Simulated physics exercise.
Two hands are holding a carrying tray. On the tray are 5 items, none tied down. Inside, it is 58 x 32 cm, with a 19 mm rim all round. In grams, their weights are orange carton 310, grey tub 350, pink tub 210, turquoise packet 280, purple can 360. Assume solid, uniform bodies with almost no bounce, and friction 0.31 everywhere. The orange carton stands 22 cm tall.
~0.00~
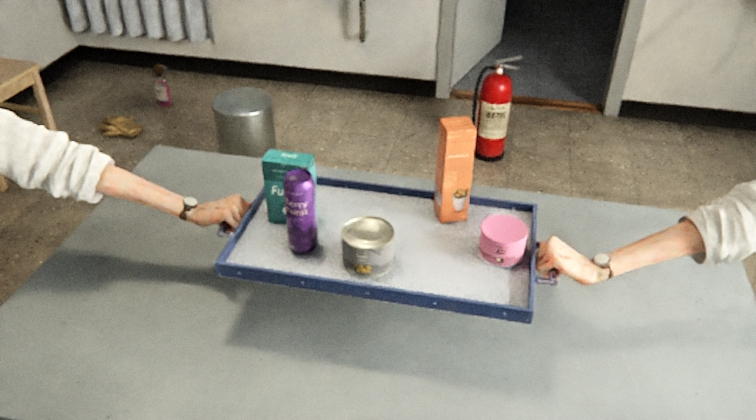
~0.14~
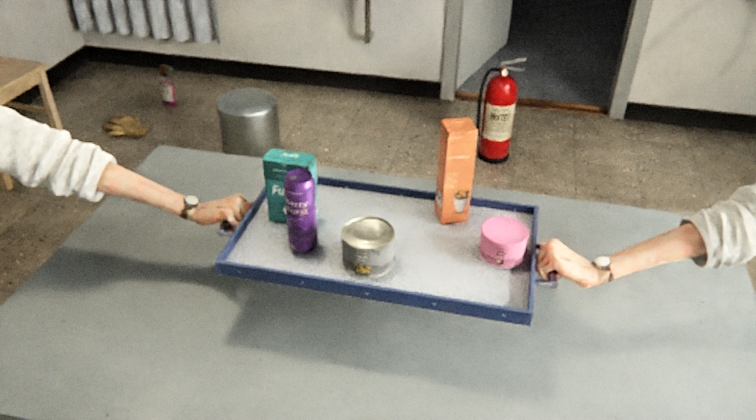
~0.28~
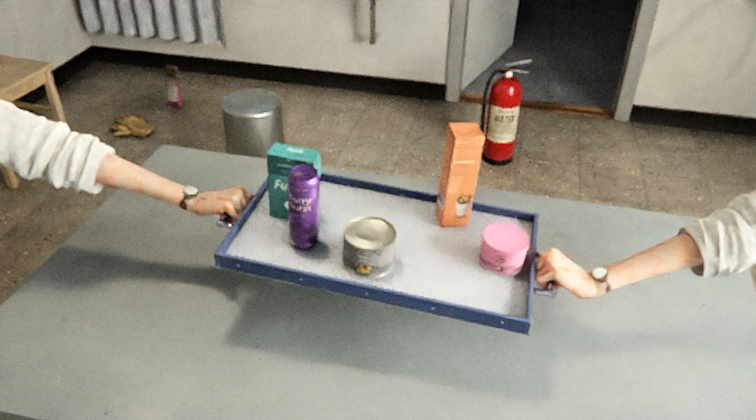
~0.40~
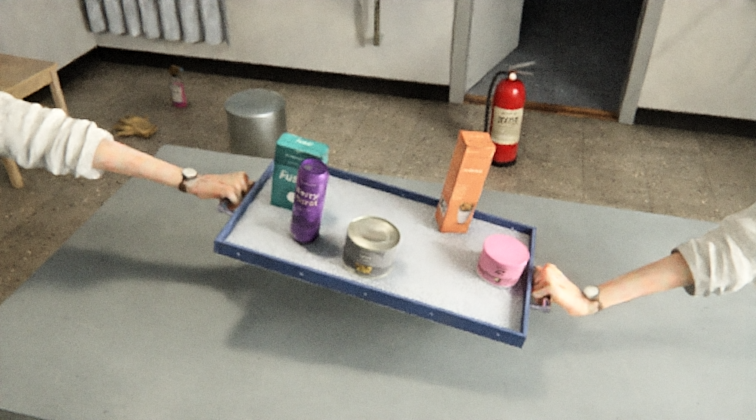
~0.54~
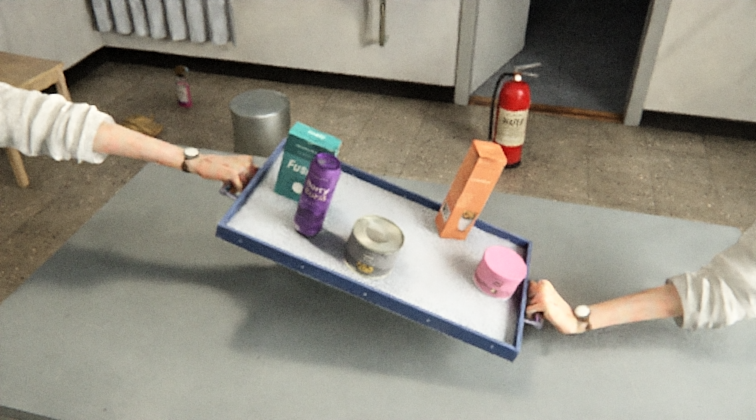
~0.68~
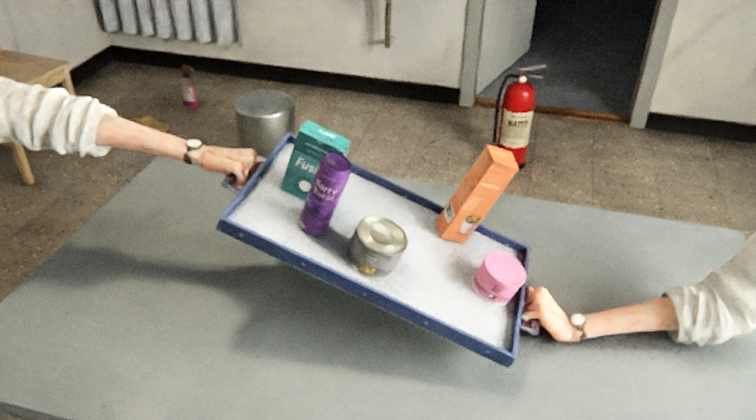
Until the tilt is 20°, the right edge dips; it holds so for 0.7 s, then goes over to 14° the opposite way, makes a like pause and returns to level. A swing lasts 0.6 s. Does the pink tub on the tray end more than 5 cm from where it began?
No, it remains close.
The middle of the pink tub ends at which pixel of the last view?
You'll find it at about (511, 247).
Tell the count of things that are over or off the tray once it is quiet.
Total: 2.
Around 1.28 s, tray tilted 20°, right edge down; orange carton now off the tray; purple can shifted 18 cm; turquoise packet shifted 19 cm.
Around 1.78 s, tray tilted 5°, left edge down; purple can tipped 29° against what carries it; grey tub shifted 26 cm; turquoise packet shifted 36 cm.
Finally (4.8 s), off the tray, orange carton; on their side or leaning hard on the tray, purple can; not toppled but over 5 cm from the start, grey tub and turquoise packet; the last one still in place (within 5 cm). In the last view, pink tub near (511, 247).
